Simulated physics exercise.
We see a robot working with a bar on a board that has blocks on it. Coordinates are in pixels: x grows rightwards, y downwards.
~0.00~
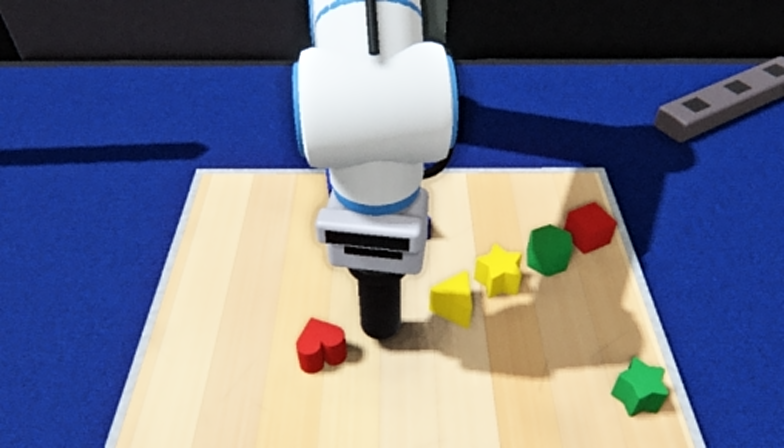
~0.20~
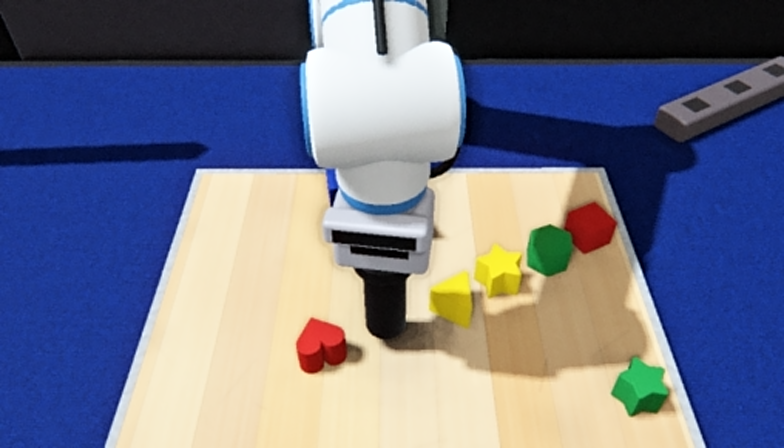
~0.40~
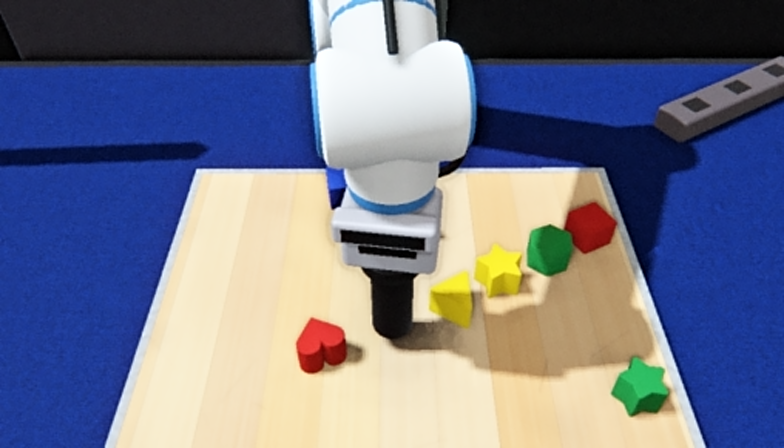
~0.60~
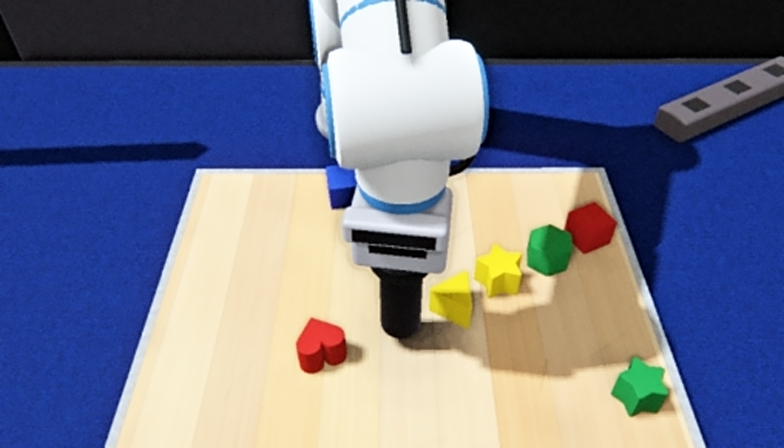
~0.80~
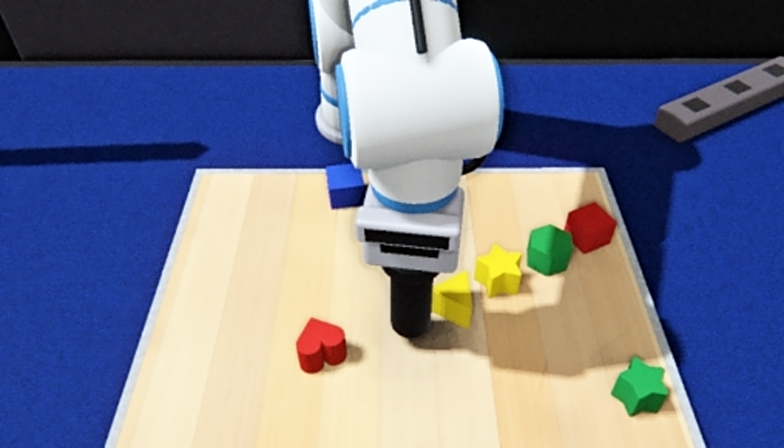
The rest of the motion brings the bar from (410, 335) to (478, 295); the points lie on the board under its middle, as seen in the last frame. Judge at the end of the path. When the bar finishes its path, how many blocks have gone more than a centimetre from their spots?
My forecast: 3 or more.
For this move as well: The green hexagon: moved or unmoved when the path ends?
It does get moved.
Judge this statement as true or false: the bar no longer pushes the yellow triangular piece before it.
Answer: False.
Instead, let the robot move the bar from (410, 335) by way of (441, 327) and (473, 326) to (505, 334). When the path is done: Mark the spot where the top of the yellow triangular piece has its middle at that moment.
I'd expect the centre of its top face to be at (481, 279).
The first path, step by step. Halfway along, bar at (447, 302); yellow triangular piece at (477, 280), turned 15° clockwise; yellow star at (506, 259).
At the end, bar at (480, 283); red heart block in place; yellow triangular piece at (513, 266), turned 45° clockwise; yellow star at (534, 245), turned 40° anticlockwise; green hexagon at (563, 230), turned 30° clockwise.
